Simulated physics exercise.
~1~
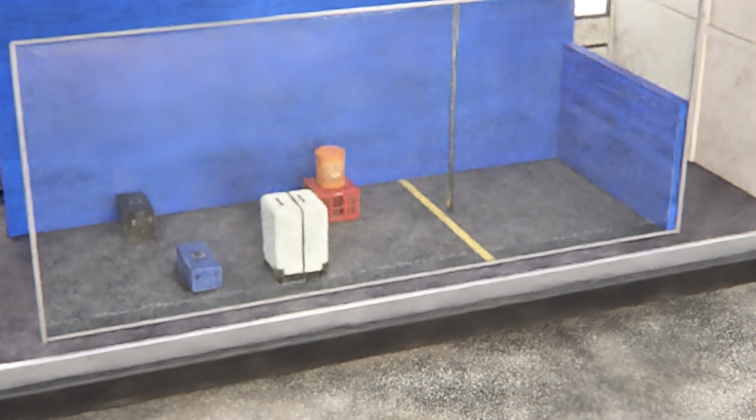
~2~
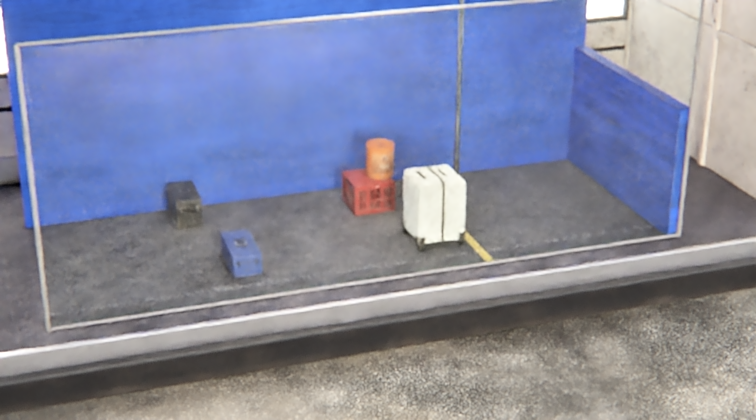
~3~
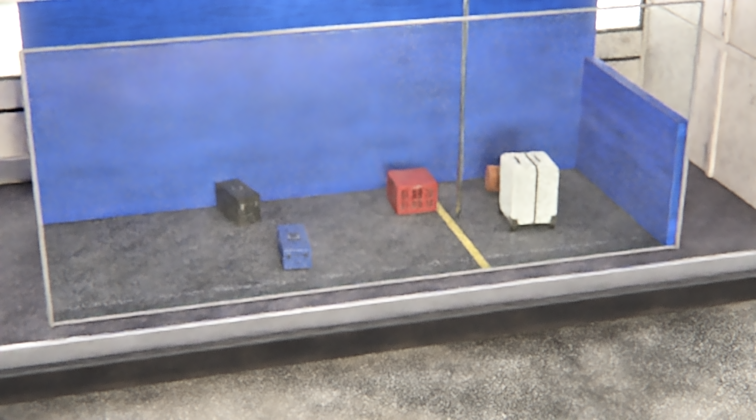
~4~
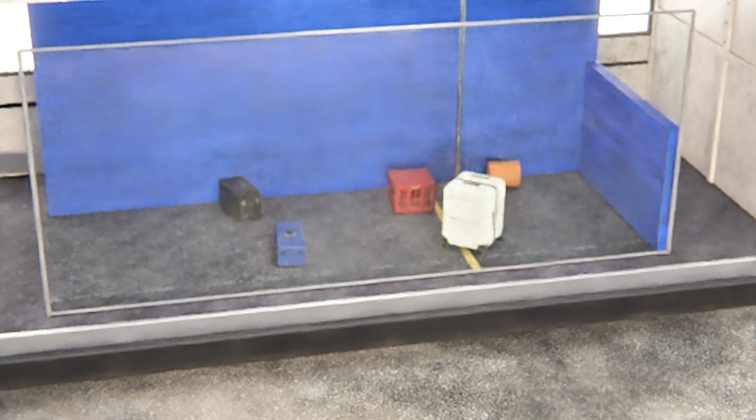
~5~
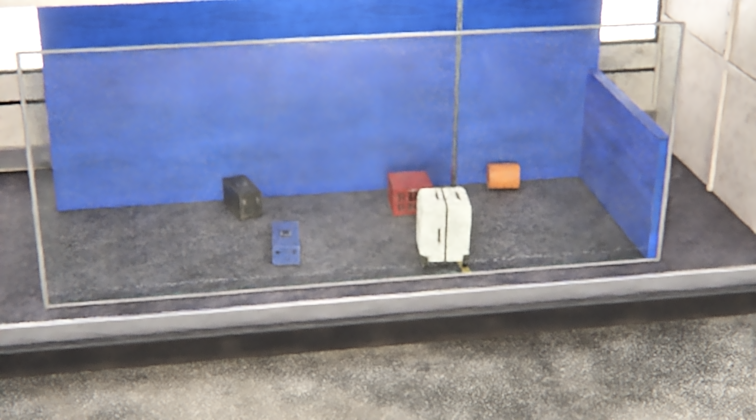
The footage shows a white wheeled case, two toolboxes, a red crate and an orange bucket sliding right across a blue-walled bay. The bucket tips onto its side beyond the yellow line, the case rolls back left, still upright, and the crate and toolboxes stop short of the line.
